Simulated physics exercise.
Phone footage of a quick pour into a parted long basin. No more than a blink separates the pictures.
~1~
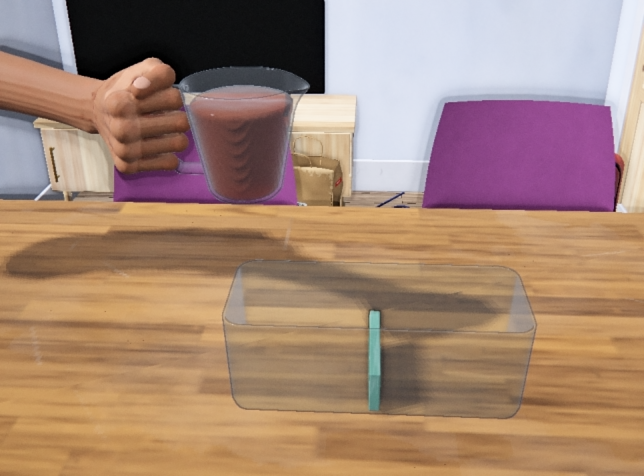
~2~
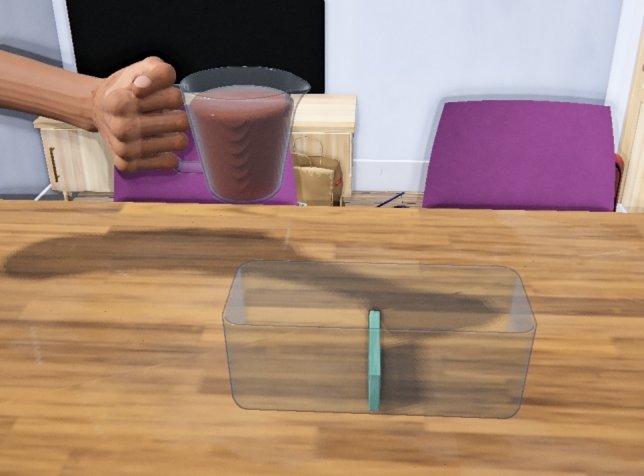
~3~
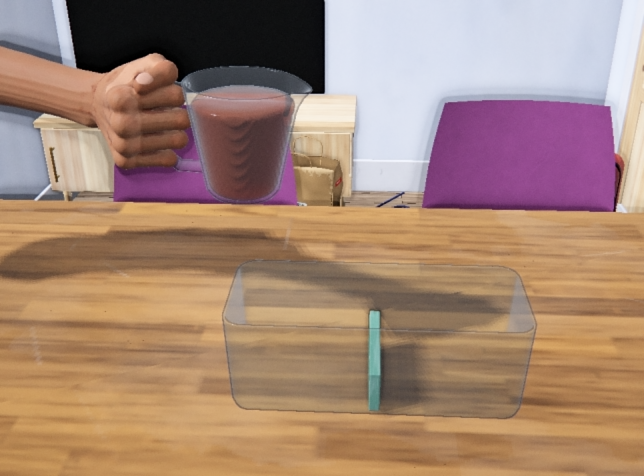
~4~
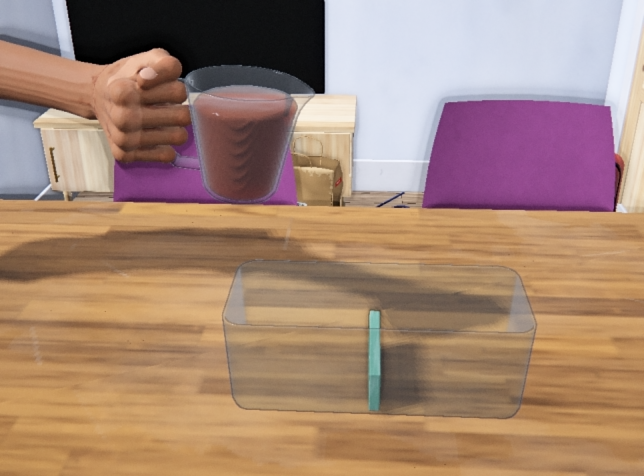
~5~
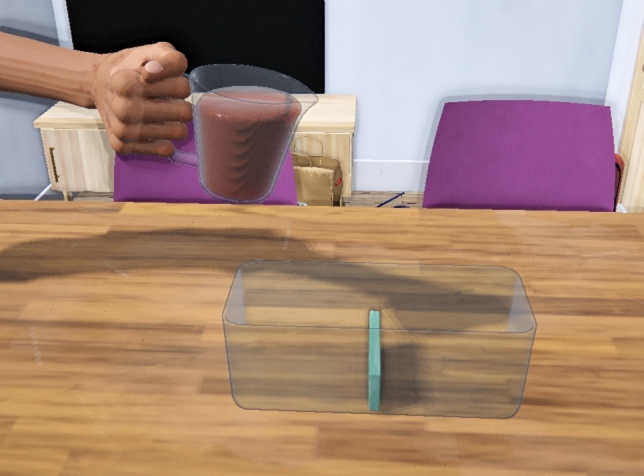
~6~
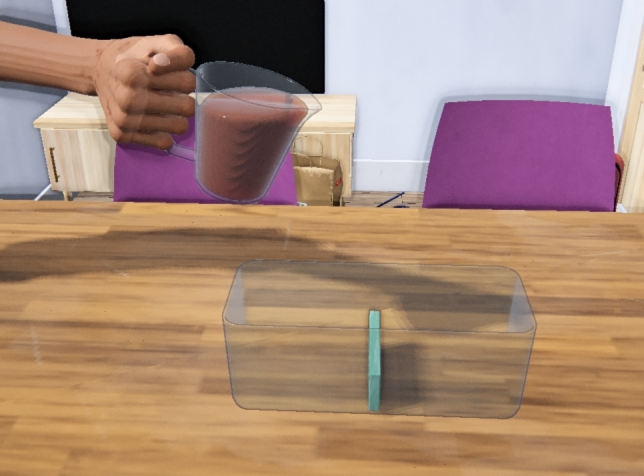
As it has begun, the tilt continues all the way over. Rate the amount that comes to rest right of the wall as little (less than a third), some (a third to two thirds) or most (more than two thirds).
Some.
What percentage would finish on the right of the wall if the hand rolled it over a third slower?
About 65 per cent.
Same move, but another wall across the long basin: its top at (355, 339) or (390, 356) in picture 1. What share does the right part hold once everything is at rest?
You'd get roughly 80 per cent the first time and roughly 30 per cent the second.
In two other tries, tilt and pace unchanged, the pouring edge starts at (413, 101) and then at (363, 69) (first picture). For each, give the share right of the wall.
Estimate, in order: 90 and 95 per cent.
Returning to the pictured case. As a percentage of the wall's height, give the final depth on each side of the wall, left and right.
Left: About 30; right: About 30.
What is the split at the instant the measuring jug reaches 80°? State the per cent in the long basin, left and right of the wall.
Roughly 0 per cent on the left, roughly 5 per cent on the right.
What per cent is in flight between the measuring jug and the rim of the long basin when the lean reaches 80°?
Around 30 percent.
A moment on, the measuring jug is tipped on its side and 62 per cent is still to pour, 1 is left of the wall and 7 right of it.
Next, the measuring jug is tipped right over and 7 per cent is still to pour, 25 is left of the wall and 48 right of it.
Then the measuring jug is tipped right over and 0 per cent is still to pour, 48 is left of the wall and 50 right of it.
Later the measuring jug is tipped right over and 0 per cent is still to pour, 48 is left of the wall and 50 right of it.
In the end 48 per cent lies left of the wall, 50 right of it and 2 outside.
